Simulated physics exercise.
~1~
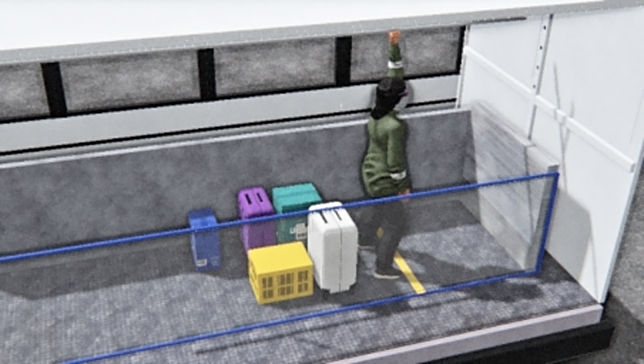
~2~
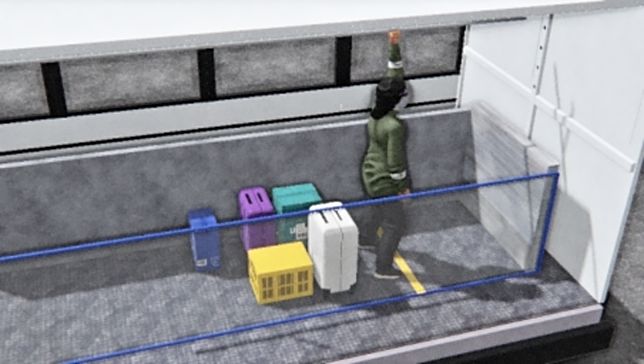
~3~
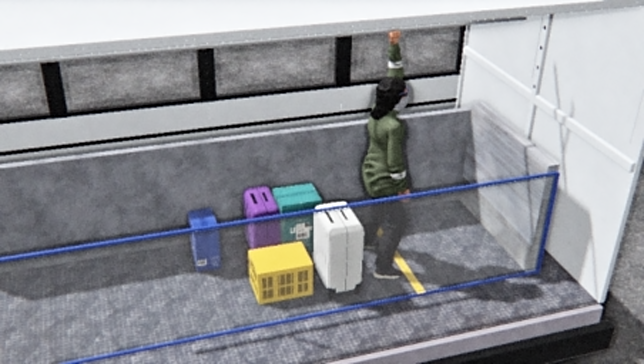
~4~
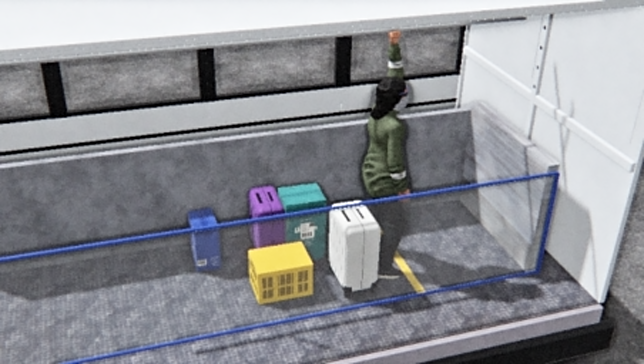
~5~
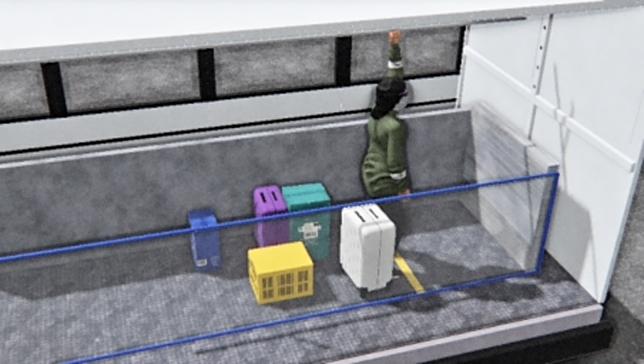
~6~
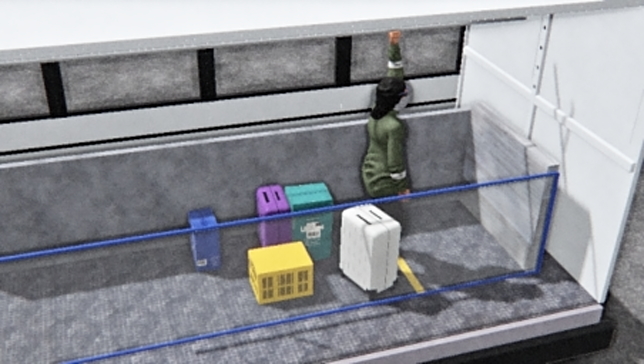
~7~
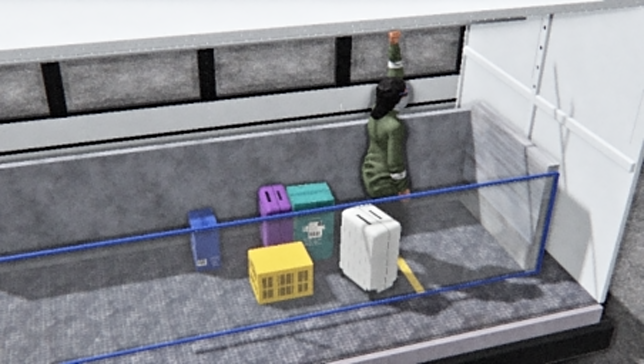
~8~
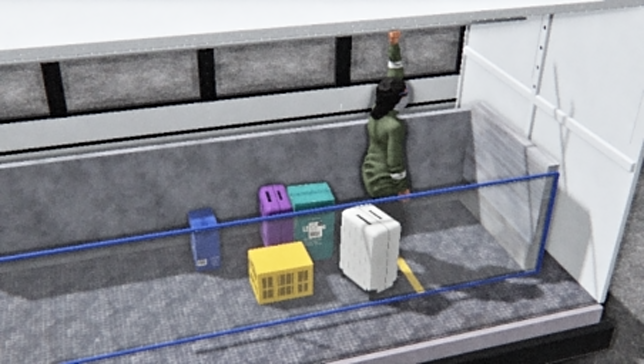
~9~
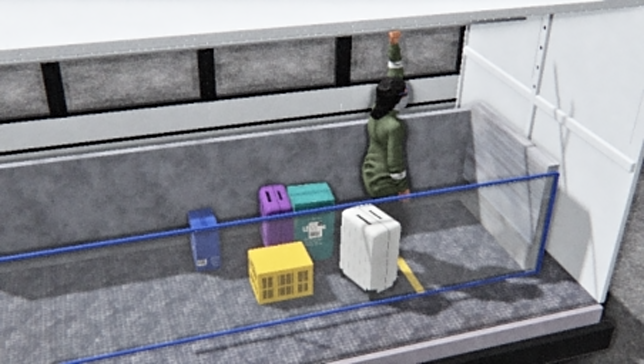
White wheeled suitcase sliding right with purple and teal luggage past a passenger with one arm raised, stopping upright before a yellow line.
